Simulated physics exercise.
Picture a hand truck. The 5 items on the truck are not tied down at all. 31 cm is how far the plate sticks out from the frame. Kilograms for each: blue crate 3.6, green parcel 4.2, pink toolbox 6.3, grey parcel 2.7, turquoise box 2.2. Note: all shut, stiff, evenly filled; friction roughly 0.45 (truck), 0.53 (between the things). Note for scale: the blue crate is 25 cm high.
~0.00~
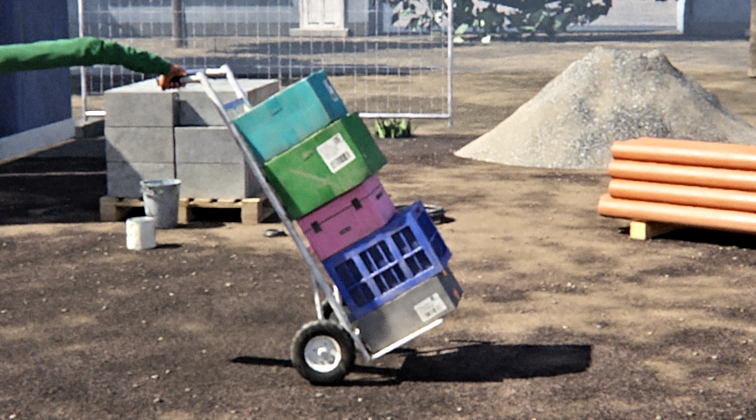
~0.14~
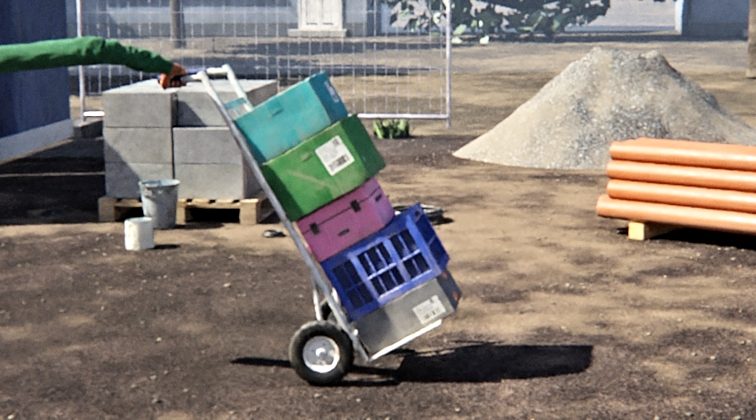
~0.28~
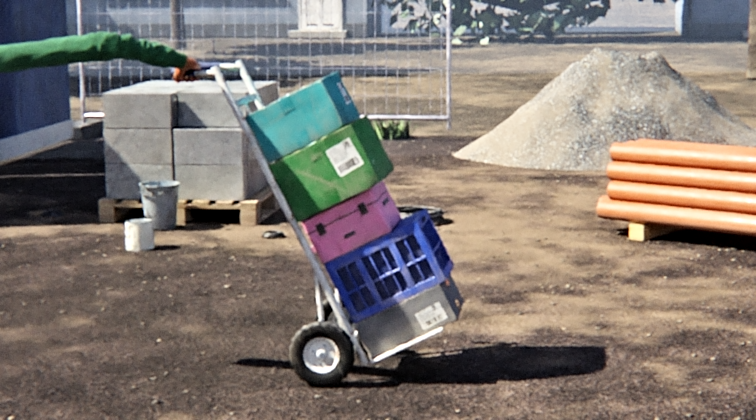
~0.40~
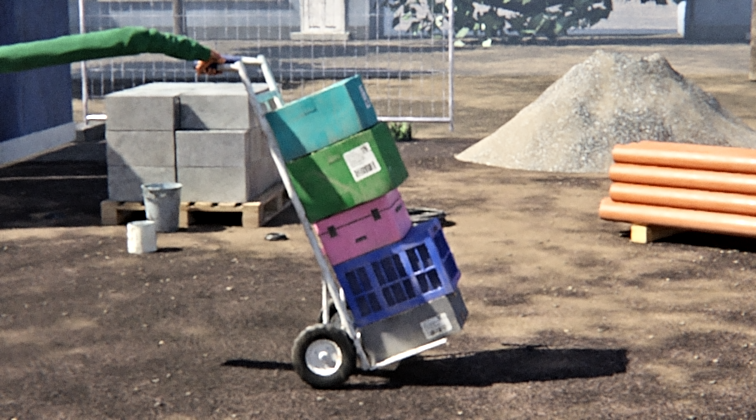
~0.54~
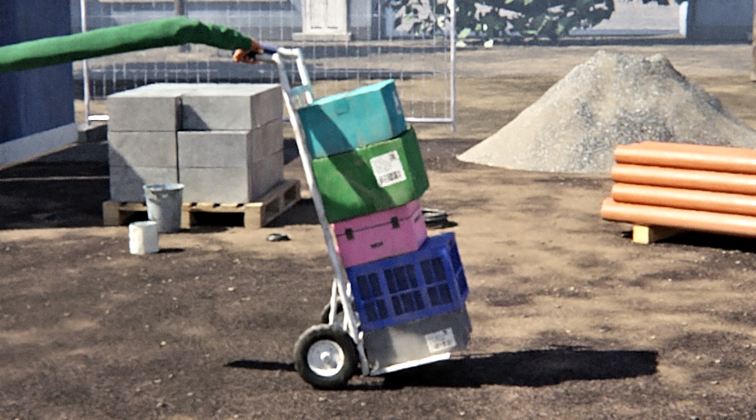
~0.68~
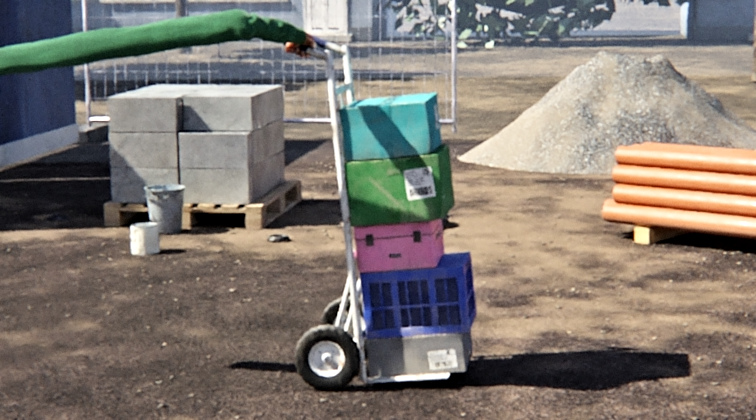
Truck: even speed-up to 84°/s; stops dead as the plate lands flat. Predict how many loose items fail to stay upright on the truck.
It is going to be a clean run.
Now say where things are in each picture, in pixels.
In the first picture, leaning back 30°; blue crate (388, 259); green parcel (326, 164).
In the second picture, leaning back 29°; turquoise box (293, 117); pink toolbox (346, 218).
In the third picture, leaning back 27°; grey parcel (410, 313); turquoise box (304, 117).
In the fourth picture, leaning back 22°; pink toolbox (364, 224); grey parcel (414, 321).
In the fifth picture, leaning back 15°; turquoise box (354, 119); pink toolbox (381, 230).
In the sixth picture, leaning back 5°; blue crate (419, 295); green parcel (401, 184).
Around 0.88 s, truck upright; green parcel tipped 6° against what carries it near (434, 189); blue crate tipped 6° against what carries it near (431, 301); turquoise box tipped 6° against what carries it.
Around 1.18 s, truck upright; green parcel tipped 9° against what carries it near (445, 188); blue crate tipped 9° against what carries it near (435, 300); turquoise box tipped 9° against what carries it.
Around 1.48 s, truck upright; green parcel shifted 2 cm near (423, 190); turquoise box shifted 3 cm.
Finally (1.9 s), all 5 still in place (within 10 cm). In the last view, blue crate near (424, 303), green parcel near (417, 191).
